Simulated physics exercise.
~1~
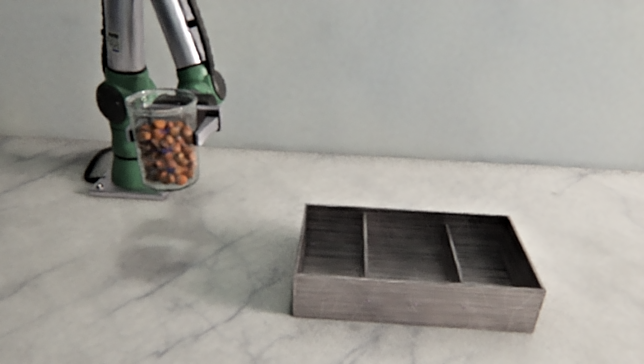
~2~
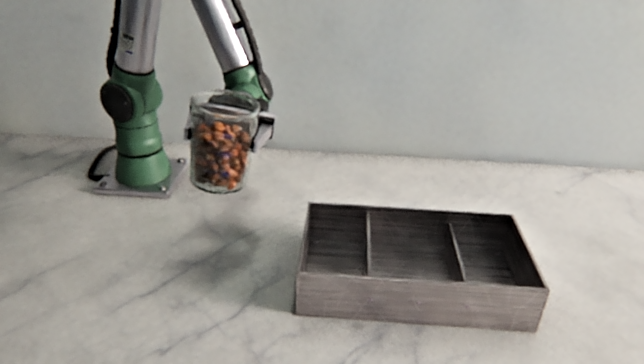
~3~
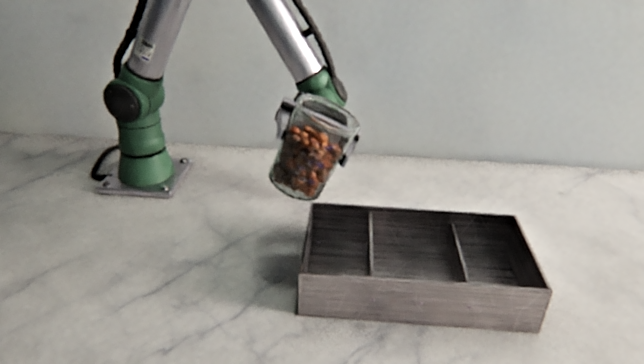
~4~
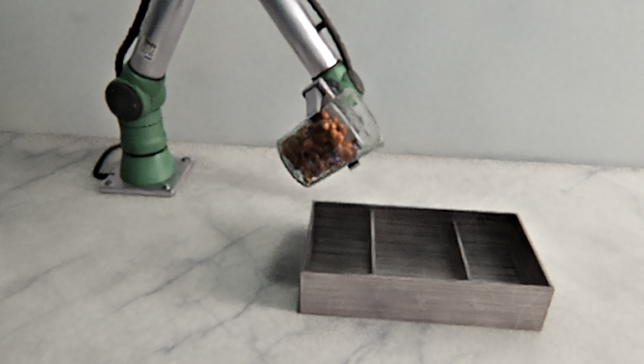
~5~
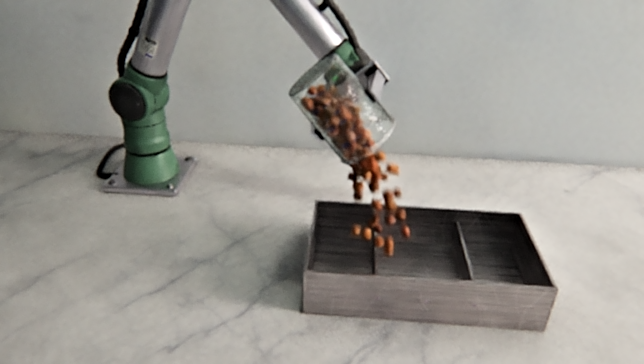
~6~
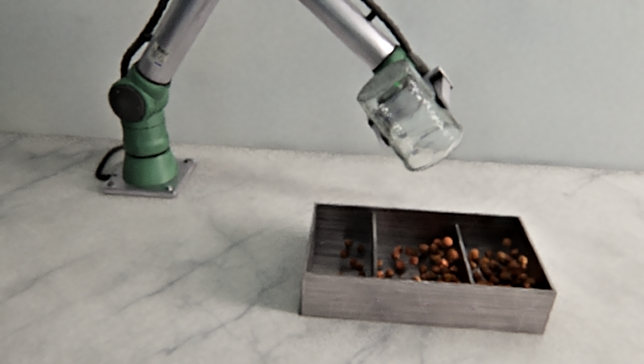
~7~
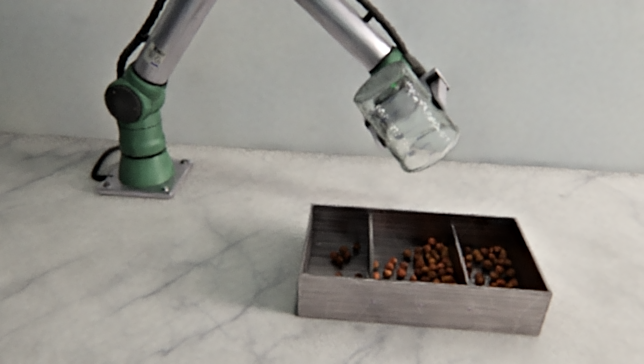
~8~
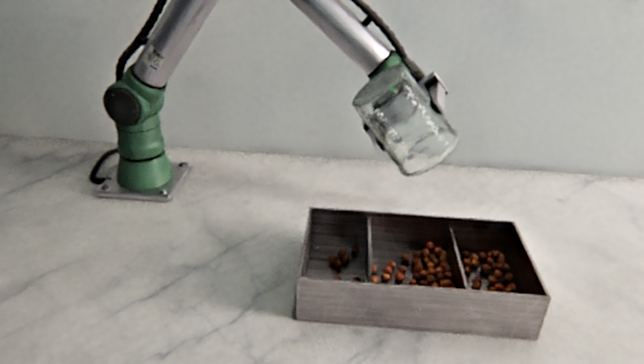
Robot arm carrying a clear tumbler of hazelnuts rightward and tipping them into a divided box, most landing in the middle and right compartments.
